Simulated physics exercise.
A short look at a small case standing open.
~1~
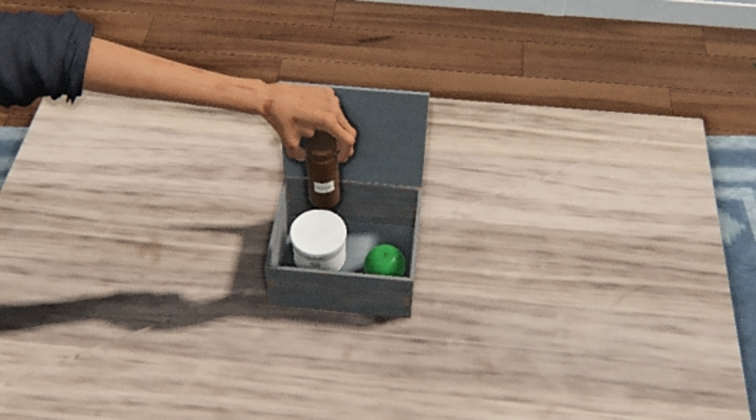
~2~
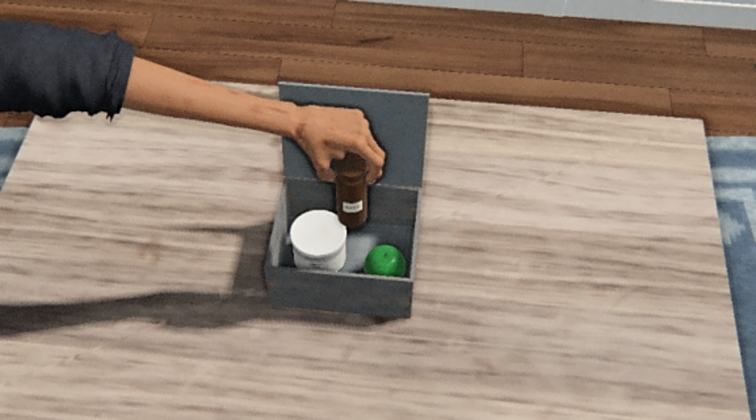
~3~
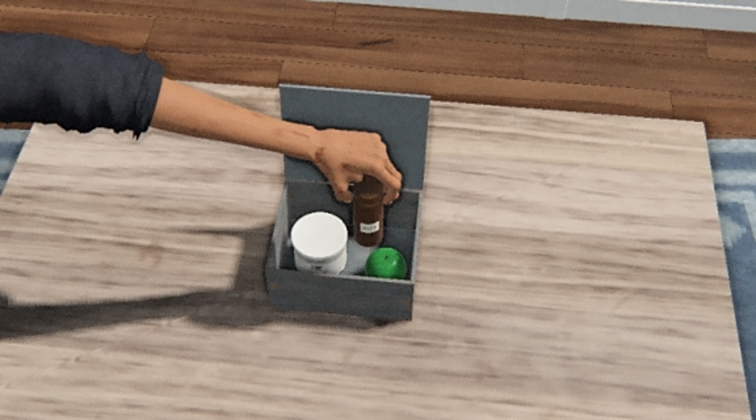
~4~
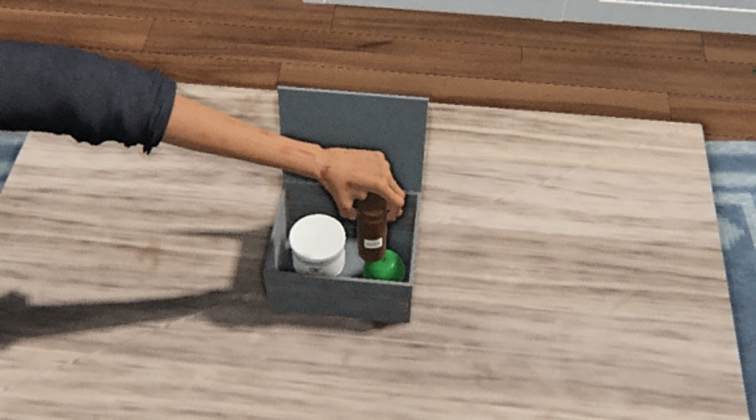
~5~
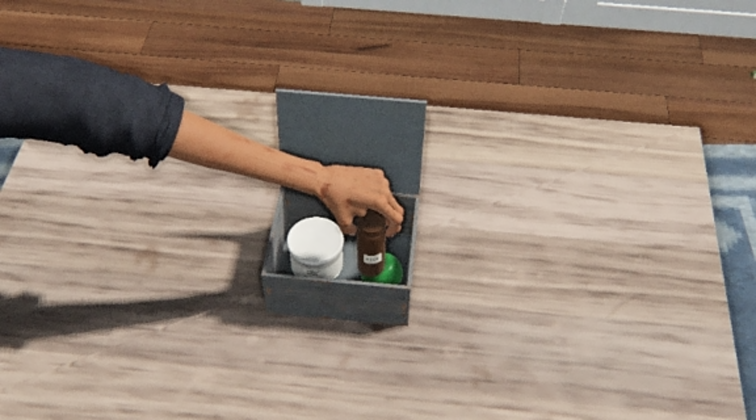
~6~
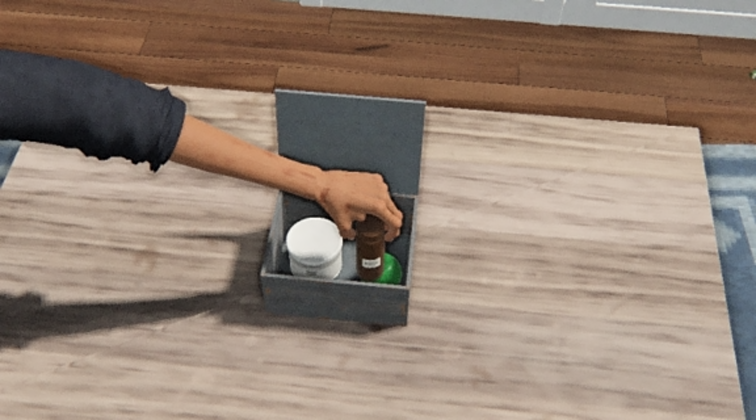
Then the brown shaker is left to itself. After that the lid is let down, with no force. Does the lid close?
Outcome: The lid closes.
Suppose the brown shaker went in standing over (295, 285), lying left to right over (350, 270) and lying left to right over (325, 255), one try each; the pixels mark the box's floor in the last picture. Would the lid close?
First try: It stays ajar; second try: It shuts flat; third try: It is held up.
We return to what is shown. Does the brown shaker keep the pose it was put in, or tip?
It tips.
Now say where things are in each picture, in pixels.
The first frame shows still above its spot; brown shaker (323, 171); green apple (385, 265).
The second frame shows still above its spot; brown shaker (352, 191); green apple (385, 266).
The third frame shows still above its spot; brown shaker (368, 212); green apple (385, 268).
The fourth frame shows still above its spot; brown shaker (372, 228).
The fifth frame shows still above its spot; brown shaker (371, 244).
The sixth frame shows put in, still held; brown shaker (370, 248).
Then, 0.40 s later than the last frame, brown shaker tilted by 51° near (336, 271); green apple moved a little.
Then, 1.20 s later than the last frame, lid 84° above the rim; brown shaker on its side near (312, 292); green apple moved about its own width.
Then, 1.60 s later than the last frame, lid 53° above the rim; brown shaker on its side near (312, 292); green apple moved about its own width.
Then, 1.90 s later than the last frame, lid 14° above the rim; brown shaker on its side near (312, 292); green apple moved about its own width.
When it is over, lid shut; lying over in the box, brown shaker; moved from the start, green apple; white tub as before. End places, in pixels of the last picture, brown shaker near (312, 292).
